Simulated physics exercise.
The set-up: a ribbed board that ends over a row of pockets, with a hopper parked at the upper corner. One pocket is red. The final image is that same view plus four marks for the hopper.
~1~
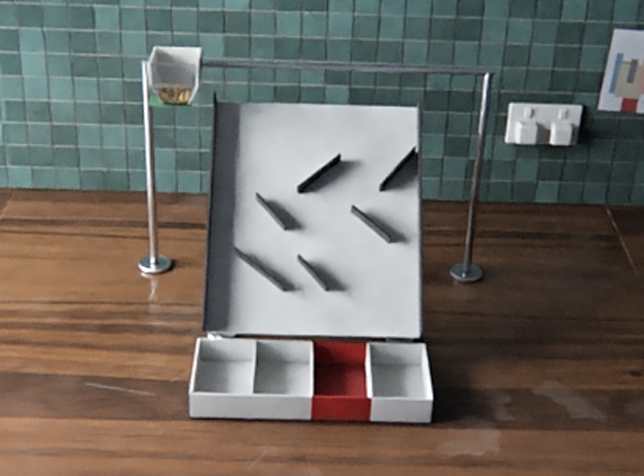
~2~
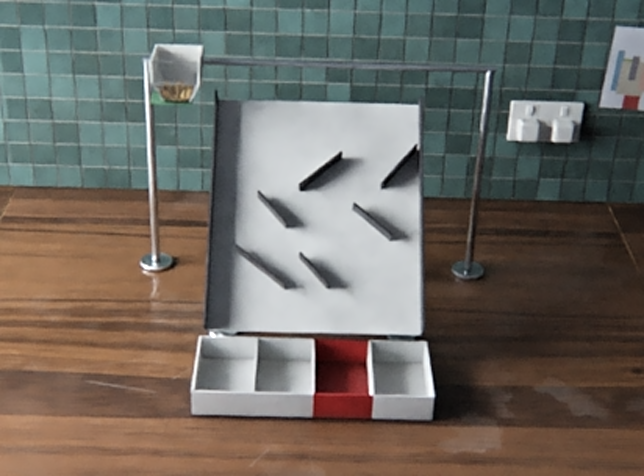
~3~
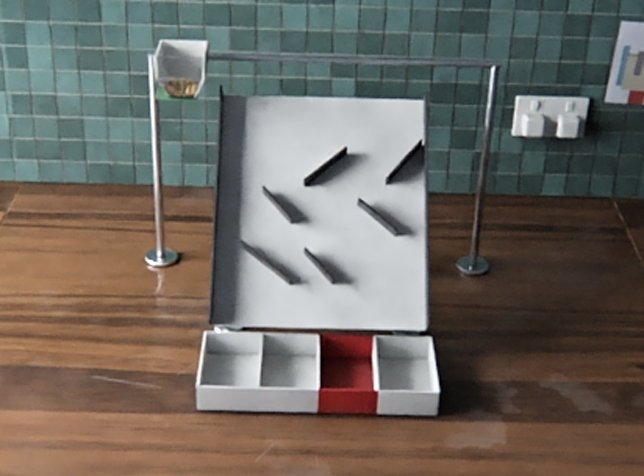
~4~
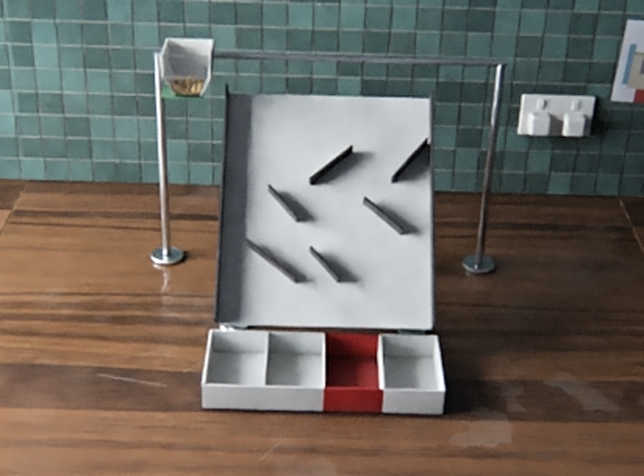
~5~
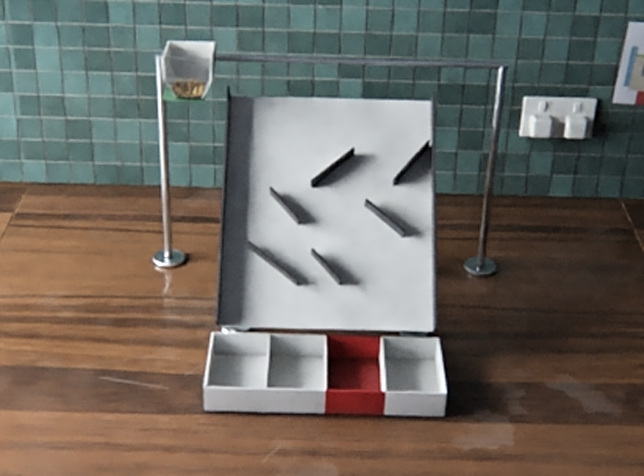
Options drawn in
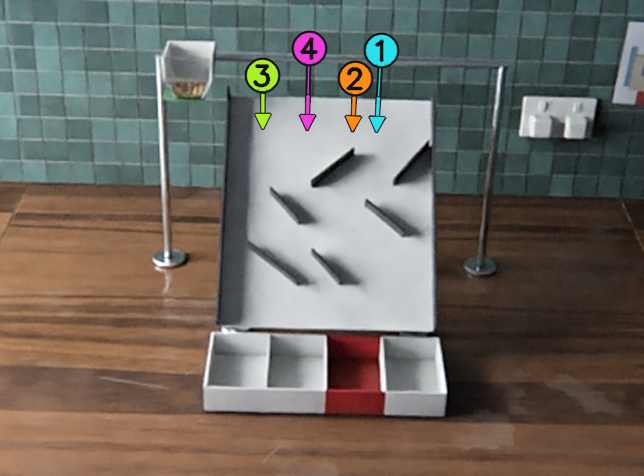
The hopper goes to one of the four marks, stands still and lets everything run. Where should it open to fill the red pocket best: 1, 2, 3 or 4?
I would pick mark 4.
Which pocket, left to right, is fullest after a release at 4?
The third from the left.
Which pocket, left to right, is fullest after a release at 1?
It is the fourth one.
On the marked copy, mark 1 meets the board at (376, 126); mark 2 meets the board at (352, 125); mark 3 meets the board at (262, 123); mark 4 meets the board at (307, 124).
With 1, close to a third in the red pocket, close to two thirds in other pockets.
With 2, close to a third in the red pocket, close to two thirds in other pockets.
With 3, close to a third in the red pocket, close to two thirds in other pockets.
With 4, close to two thirds in the red pocket, close to a third in other pockets.
